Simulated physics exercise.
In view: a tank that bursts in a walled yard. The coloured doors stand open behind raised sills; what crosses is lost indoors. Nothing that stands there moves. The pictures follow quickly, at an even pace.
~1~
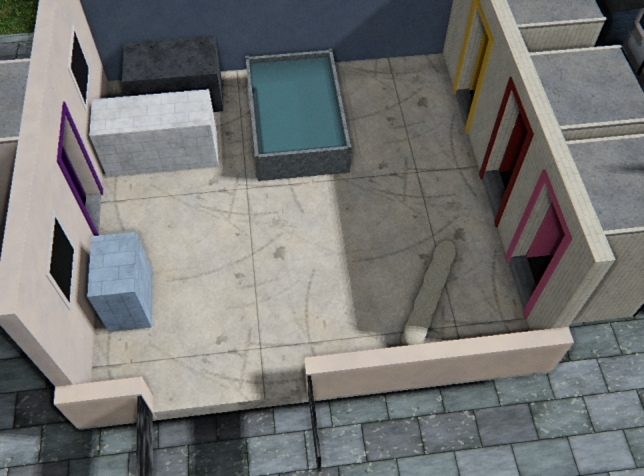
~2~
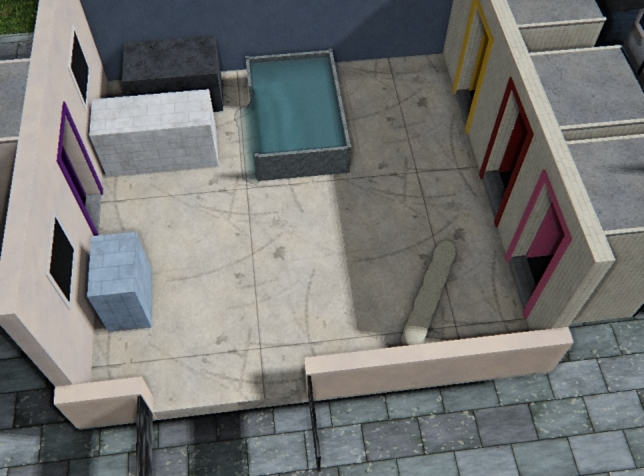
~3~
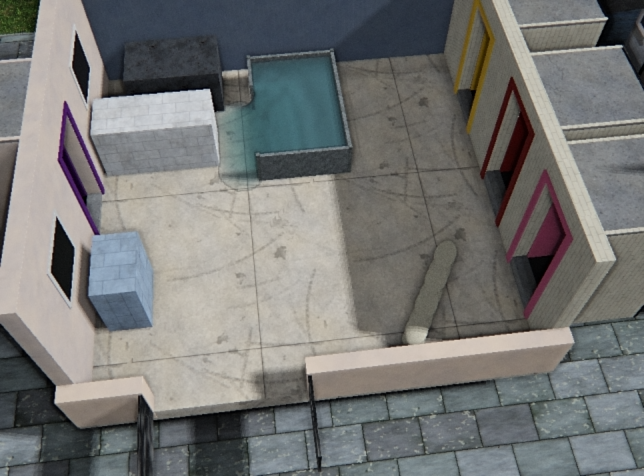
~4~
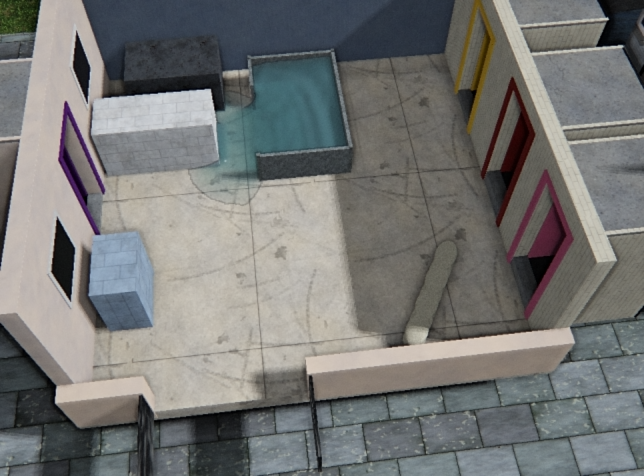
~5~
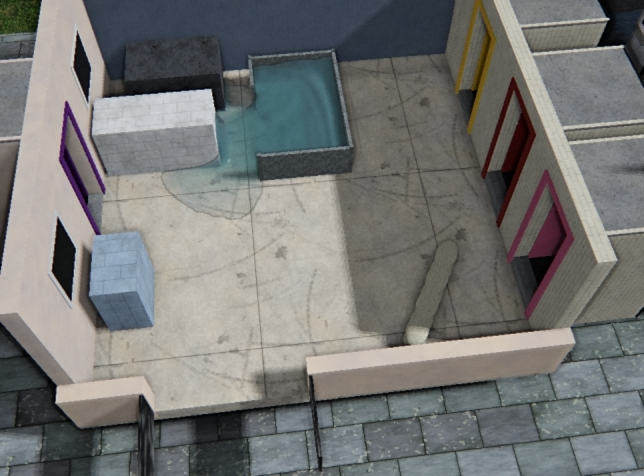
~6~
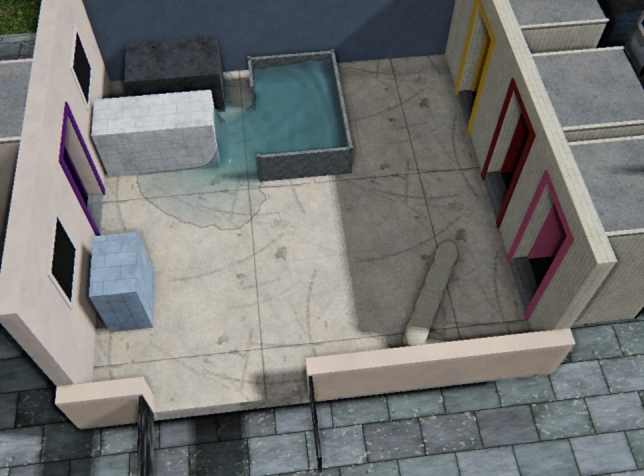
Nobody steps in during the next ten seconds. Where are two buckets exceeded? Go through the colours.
One by one: The yellow door stays under that; the purple door takes more than that; the pink door stays under that; the red door stays under that.
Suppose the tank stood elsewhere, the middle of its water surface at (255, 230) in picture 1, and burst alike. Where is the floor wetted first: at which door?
The door marked purple.
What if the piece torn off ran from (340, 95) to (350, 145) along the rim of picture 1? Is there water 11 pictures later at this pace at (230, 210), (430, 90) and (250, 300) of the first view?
As listed: Clear, covered, no water.
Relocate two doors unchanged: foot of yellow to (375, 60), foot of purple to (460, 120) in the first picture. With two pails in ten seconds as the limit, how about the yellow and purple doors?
The yellow one is under, the purple one is under.
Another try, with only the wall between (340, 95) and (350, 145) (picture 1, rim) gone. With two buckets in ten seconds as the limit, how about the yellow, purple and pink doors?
My reading: The yellow one passes that mark, the purple one is under, the pink one holds.
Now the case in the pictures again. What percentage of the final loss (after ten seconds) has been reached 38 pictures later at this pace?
Near 55 in a hundred.
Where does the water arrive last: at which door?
I say the one in pink.
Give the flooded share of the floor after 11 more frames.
About 35 per cent.
A moment on, water covers 20 % of the floor; the yellow door not reached, the purple door under two buckets in, the pink door not reached, the red door not reached.
Next, water covers 35 % of the floor; the yellow door not reached, the purple door over two buckets in, the pink door not reached, the red door not reached.
Then, water covers 45 % of the floor; the yellow door not reached, the purple door over two buckets in, the pink door not reached, the red door not reached.
Later, water covers 50 % of the floor; the yellow door wet at the sill, nothing in, the purple door over two buckets in, the pink door not reached, the red door not reached.
In the end, water covers 65 % of the floor; the yellow door wet at the sill, nothing in, the purple door over two buckets in, the pink door wet at the sill, nothing in, the red door wet at the sill, nothing in.
